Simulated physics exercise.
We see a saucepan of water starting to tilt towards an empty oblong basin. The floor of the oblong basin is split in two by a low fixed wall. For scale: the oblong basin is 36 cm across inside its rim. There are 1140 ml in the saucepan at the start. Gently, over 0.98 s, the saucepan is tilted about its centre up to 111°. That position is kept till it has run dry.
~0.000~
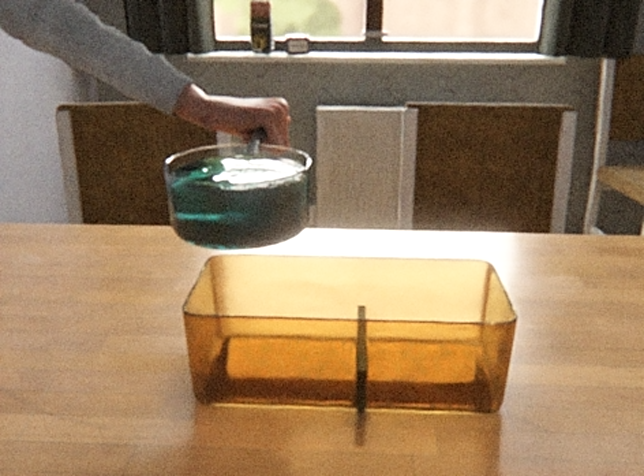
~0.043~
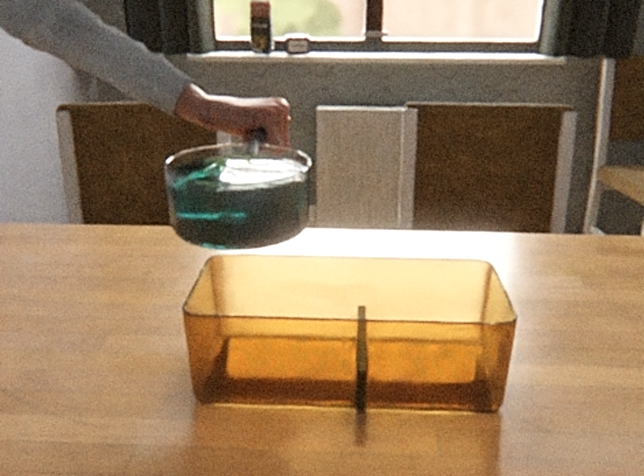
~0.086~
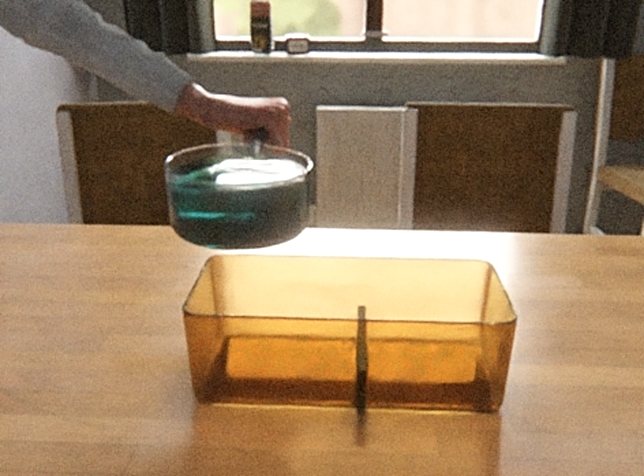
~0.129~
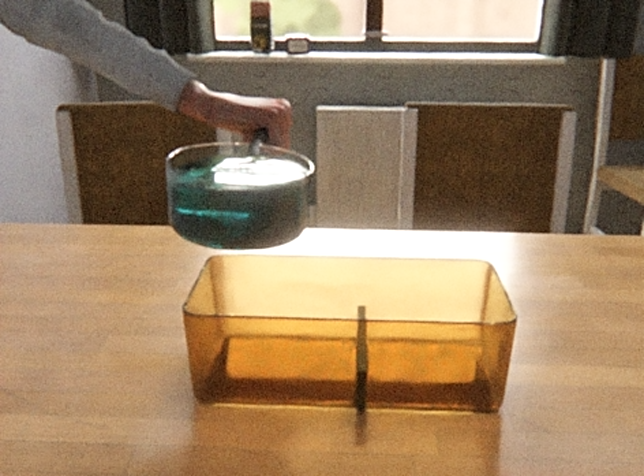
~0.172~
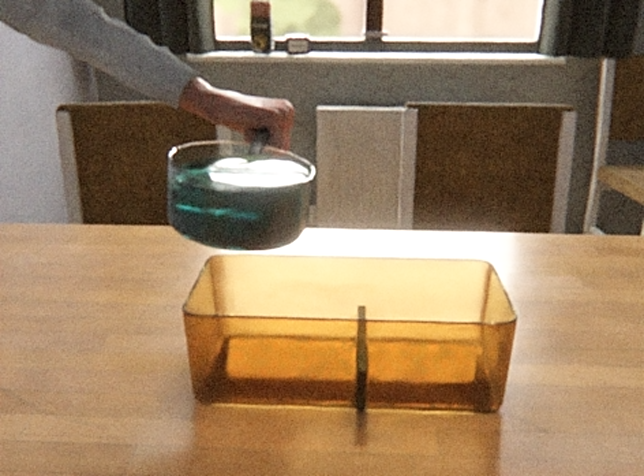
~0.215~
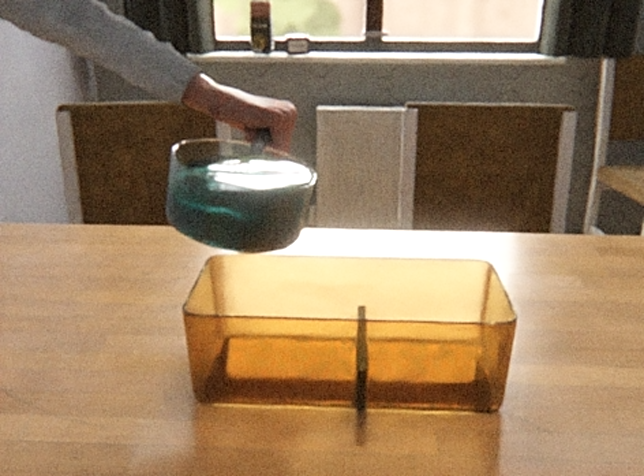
A glass saucepan of blue-green water, gripped by a hand reaching in from the left, hangs level above an empty amber oblong basin with a dividing wall. The hand slowly tilts the saucepan slightly, lowering its right rim, while the water shifts inside and the basin stays still on the wooden table.
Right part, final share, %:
44 %.
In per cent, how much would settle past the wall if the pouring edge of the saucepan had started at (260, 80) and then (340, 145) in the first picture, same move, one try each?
Result: 15 per cent, then 70 per cent.
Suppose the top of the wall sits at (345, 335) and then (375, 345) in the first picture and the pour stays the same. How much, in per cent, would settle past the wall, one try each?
First 60, then 30 per cent.
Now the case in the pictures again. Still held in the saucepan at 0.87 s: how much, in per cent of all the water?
6 %.
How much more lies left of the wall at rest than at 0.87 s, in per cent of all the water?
About 9 percent.
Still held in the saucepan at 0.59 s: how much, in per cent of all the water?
Roughly 46 per cent.
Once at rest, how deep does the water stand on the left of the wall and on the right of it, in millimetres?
Some 22 mm on the left and 22 mm on the right.
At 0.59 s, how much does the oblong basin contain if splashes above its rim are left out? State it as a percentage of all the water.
The basin holds roughly 22 in a hundred parts at that moment.
After 0.59 s the tilt is 74° and 46 per cent is still to pour, 7 is left of the wall and 16 right of it.
After 0.87 s the tilt is 108° and 6 per cent is still to pour, 46 is left of the wall and 44 right of it.
After 1.16 s the tilt is 111° and 0 per cent is still to pour, 54 is left of the wall and 44 right of it.
After 1.48 s the tilt is 111° and 0 per cent is still to pour, 55 is left of the wall and 44 right of it.
In the end 55 per cent lies left of the wall, 44 right of it and 2 outside.
